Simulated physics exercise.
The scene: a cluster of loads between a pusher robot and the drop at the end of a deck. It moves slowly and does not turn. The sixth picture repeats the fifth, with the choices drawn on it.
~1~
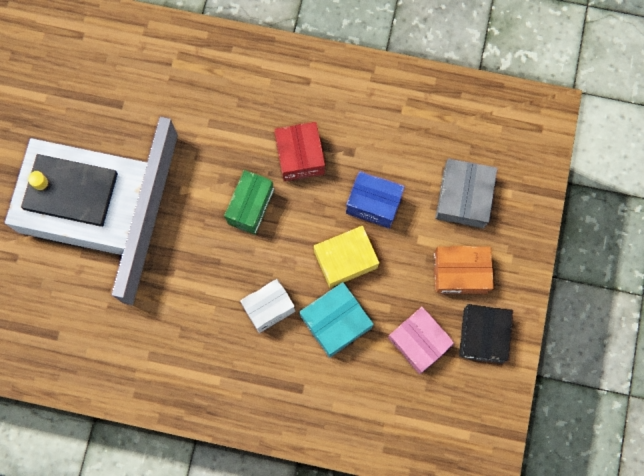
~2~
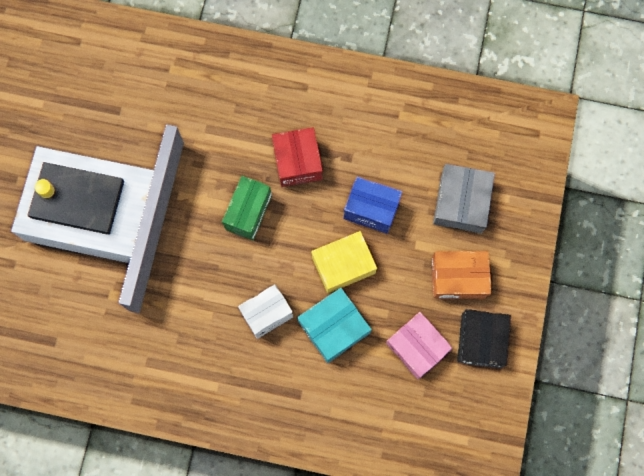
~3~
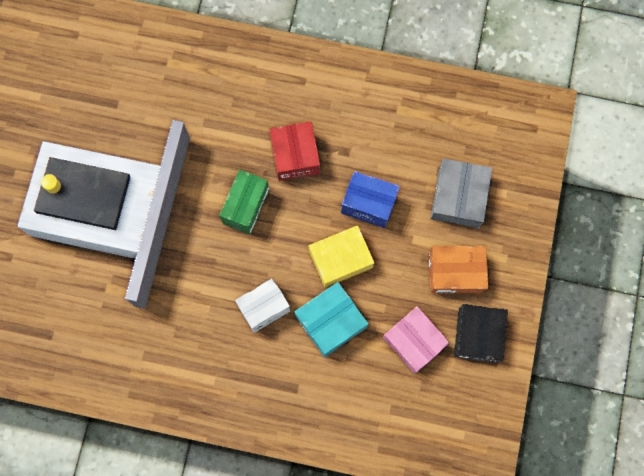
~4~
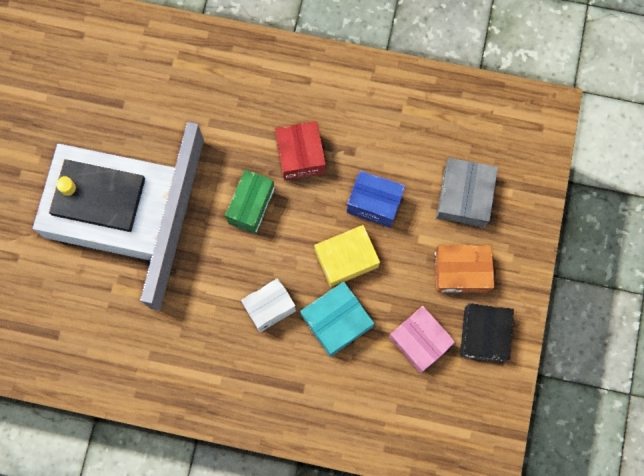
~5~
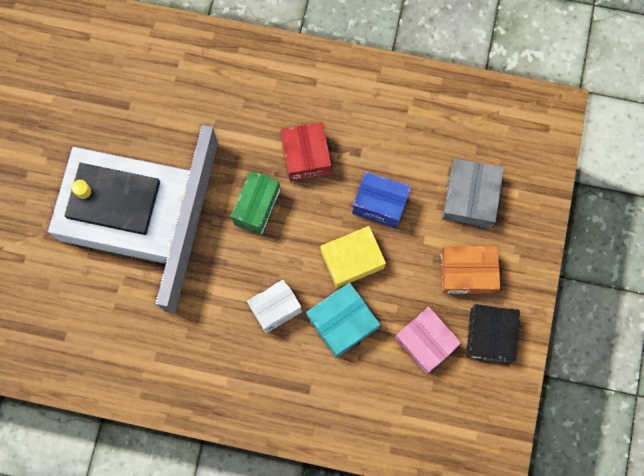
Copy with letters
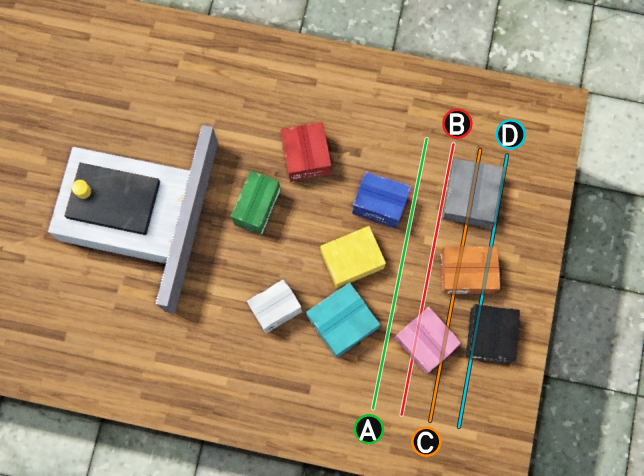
In the video, a flat grey and white machine with an upright front panel moves slowly right across a wooden surface toward a scattered group of coloured boxes, which stay in place as the gap narrows slightly.
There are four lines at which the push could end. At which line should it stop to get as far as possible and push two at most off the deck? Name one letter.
D is the last line within the limit.
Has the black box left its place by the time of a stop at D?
Yes.
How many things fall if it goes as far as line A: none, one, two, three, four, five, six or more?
By then, none.
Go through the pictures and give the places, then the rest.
Robot (76, 191); white box (268, 306); green parcel (250, 203), in the first picture.
Robot (82, 199); grey parcel (464, 199), in the second picture.
Robot (89, 194); yellow crate (341, 257), in the third picture.
Robot (104, 196); red box (301, 151), in the fourth picture.
Robot (119, 200); pink box (428, 341); black box (492, 334); white box (275, 307), in the fifth picture.
On the marked copy, A at (401, 269); B at (428, 275); C at (456, 281); D at (484, 287).
With D. Early on, robot (225, 222); red box (339, 153); turquoise box (350, 323).
Further on, robot (334, 244); black box (514, 336); pink box (493, 382).
At the end, robot (418, 262); pink box over the edge; black box (547, 349); one fallen.
As for the rest, A is within the limit but short; B is within the limit but short; C is within the limit but short.
